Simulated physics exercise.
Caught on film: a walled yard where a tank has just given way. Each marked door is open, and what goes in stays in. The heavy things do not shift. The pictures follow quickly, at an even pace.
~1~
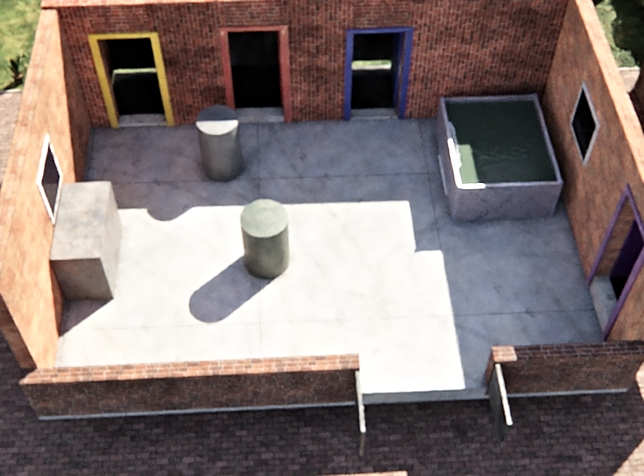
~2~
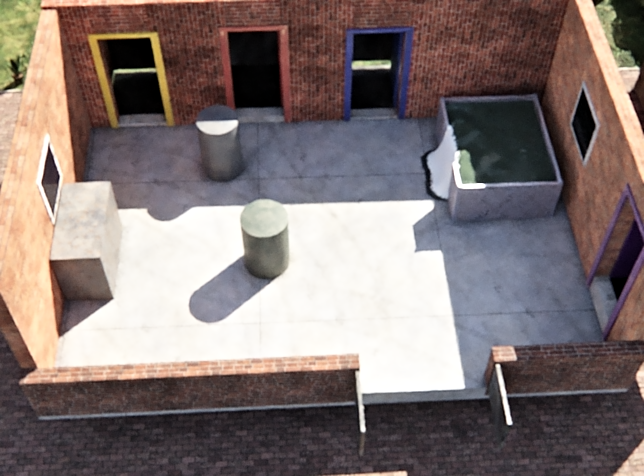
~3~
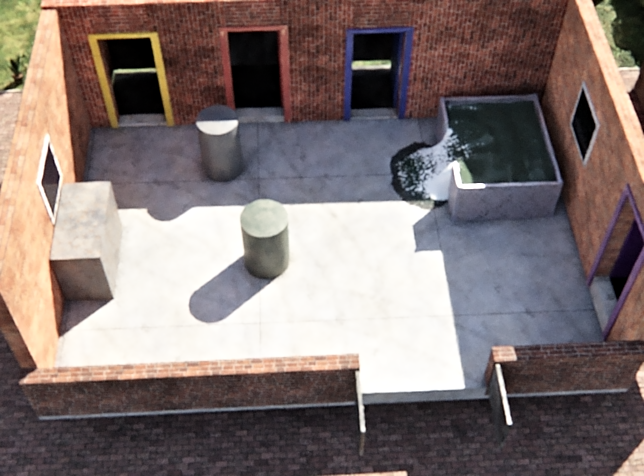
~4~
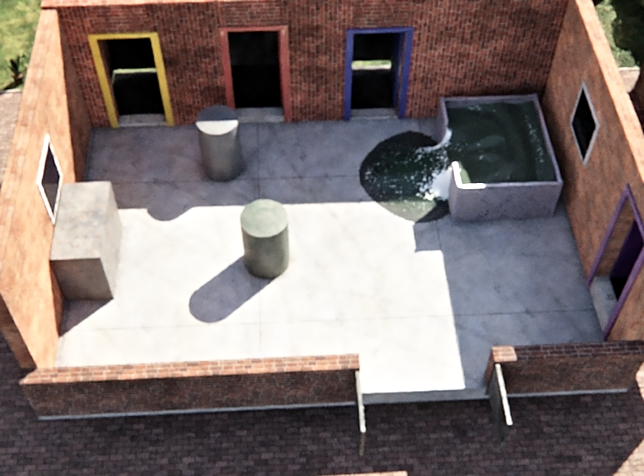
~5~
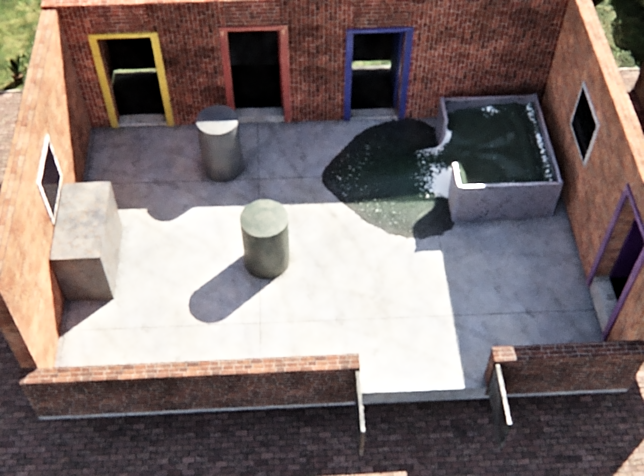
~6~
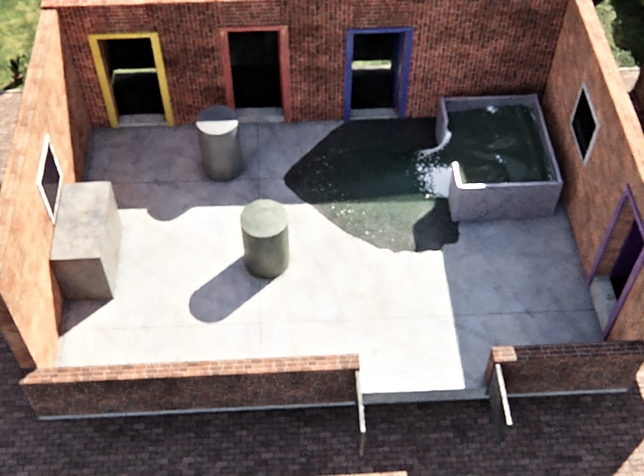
In a walled brick yard with yellow, red and blue doorways, a square tank on the right gave way on its left side, and dark green water poured out and spread leftward across the floor.
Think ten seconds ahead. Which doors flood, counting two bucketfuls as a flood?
In the end: The yellow door takes more than that; the red door stays under that; the blue door takes more than that; the purple door stays under that.
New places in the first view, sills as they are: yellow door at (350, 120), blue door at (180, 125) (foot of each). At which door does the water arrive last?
The purple one.
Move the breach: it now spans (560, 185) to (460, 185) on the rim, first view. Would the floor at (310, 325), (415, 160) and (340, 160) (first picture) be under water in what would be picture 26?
As listed: Flooded, free of water, dry.
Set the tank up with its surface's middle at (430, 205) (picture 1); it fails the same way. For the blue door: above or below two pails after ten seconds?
One by one: The blue one takes less.
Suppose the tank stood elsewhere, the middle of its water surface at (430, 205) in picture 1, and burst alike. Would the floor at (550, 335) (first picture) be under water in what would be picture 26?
At that place: No water.
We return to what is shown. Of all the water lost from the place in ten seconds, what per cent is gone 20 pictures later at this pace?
Near 35 in a hundred.
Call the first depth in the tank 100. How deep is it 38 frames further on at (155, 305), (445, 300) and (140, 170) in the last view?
About 8, 0 and 8 per cent.
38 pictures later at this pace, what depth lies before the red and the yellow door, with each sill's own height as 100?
In turn 70 and 210 per cent.
A moment on, water covers 35 % of the floor; the yellow door not reached, the red door wet at the sill, nothing in, the blue door under two buckets in, the purple door not reached.
Next, water covers 50 % of the floor; the yellow door wet at the sill, nothing in, the red door wet at the sill, nothing in, the blue door over two buckets in, the purple door not reached.
Then, water covers 60 % of the floor; the yellow door wet at the sill, nothing in, the red door wet at the sill, nothing in, the blue door over two buckets in, the purple door not reached.
Later, water covers 75 % of the floor; the yellow door over two buckets in, the red door wet at the sill, nothing in, the blue door far over two buckets in, the purple door not reached.
In the end, water covers 90 % of the floor; the yellow door over two buckets in, the red door wet at the sill, nothing in, the blue door far over two buckets in, the purple door wet at the sill, nothing in.
